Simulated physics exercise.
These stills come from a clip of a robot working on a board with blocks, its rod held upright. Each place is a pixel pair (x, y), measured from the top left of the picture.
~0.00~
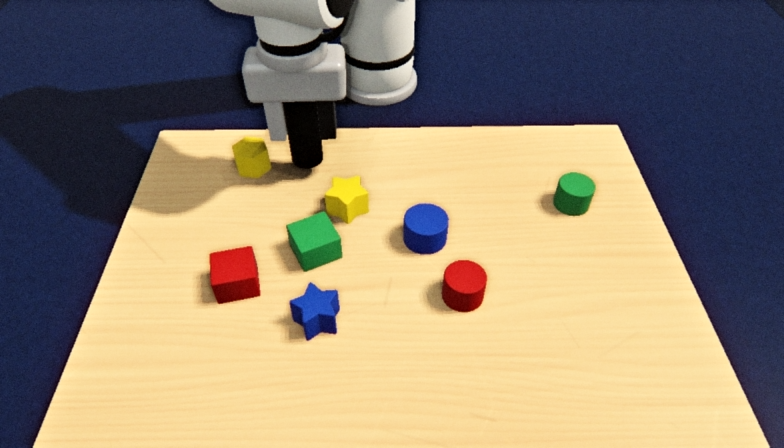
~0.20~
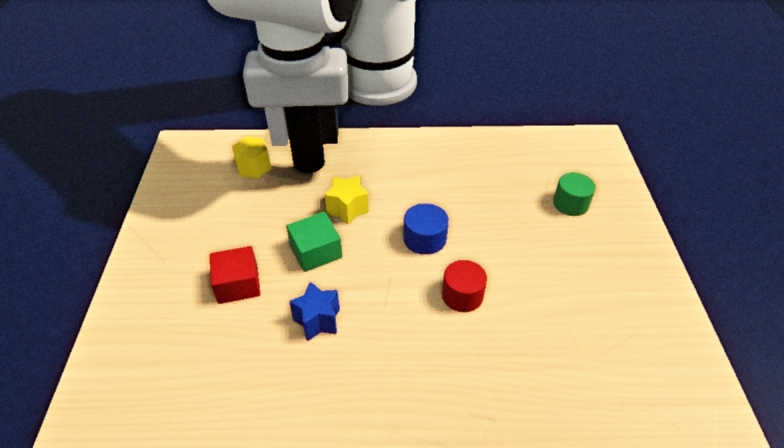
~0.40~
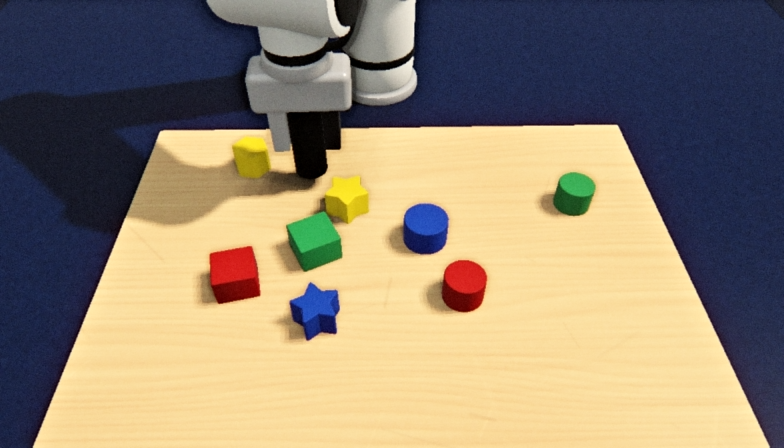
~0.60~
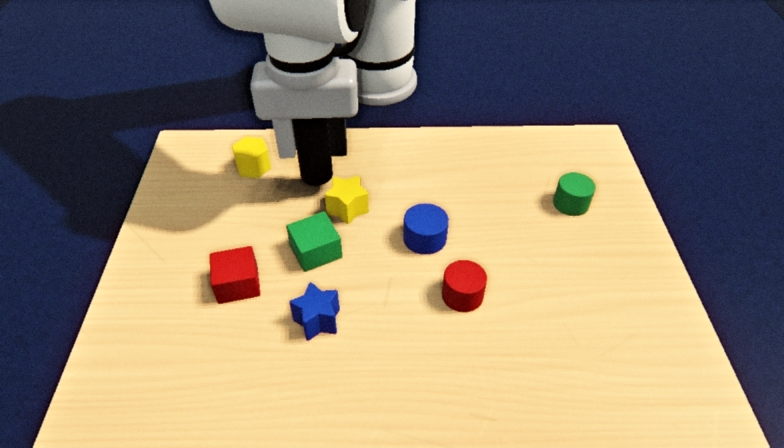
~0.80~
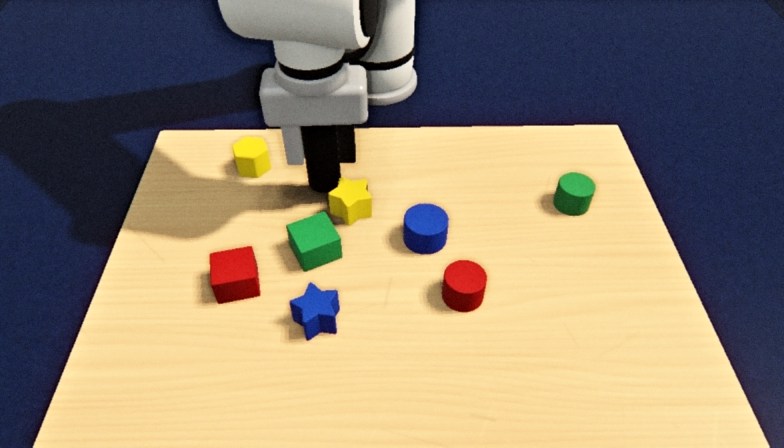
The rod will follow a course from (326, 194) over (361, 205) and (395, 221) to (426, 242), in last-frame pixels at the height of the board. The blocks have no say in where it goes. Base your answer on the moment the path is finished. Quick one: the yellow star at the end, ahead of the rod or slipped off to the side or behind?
It keeps leading.
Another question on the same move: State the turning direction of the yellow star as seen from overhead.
It goes round the way clock hands do.
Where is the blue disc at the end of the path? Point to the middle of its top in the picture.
Put as a pixel place, it's (492, 252).
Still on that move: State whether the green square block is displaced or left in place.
It stays put.
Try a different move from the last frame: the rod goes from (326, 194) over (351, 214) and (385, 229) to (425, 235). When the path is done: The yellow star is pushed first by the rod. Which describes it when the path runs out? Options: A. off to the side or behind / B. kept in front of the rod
Choice B: Kept in front of the rod.
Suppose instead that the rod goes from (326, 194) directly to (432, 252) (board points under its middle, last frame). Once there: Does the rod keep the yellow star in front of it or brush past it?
I'd say the yellow star is still out in front of the rod at the end.
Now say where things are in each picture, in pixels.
The first frame shows rod's lower end at (308, 159); green square block at (313, 231); yellow star at (346, 188); blue disc at (426, 218); red disc at (466, 276).
The second frame shows rod at (309, 163); blocks still.
The third frame shows rod at (312, 169); blocks still.
The fourth frame shows rod at (317, 175); blocks still.
The fifth frame shows rod at (325, 182); green square block at (313, 231); yellow star at (351, 190); blue disc at (426, 218); red disc at (466, 276).
What follows on the original path. One third of the way, rod at (361, 194); yellow star at (382, 203), turned 25° clockwise.
Two thirds of the way, rod at (395, 209); yellow star at (414, 222), turned 35° clockwise; blue disc at (453, 233).
At the end, rod at (427, 230); green square block still; yellow star at (451, 244), turned 30° clockwise; blue disc at (492, 252); red disc at (471, 282).
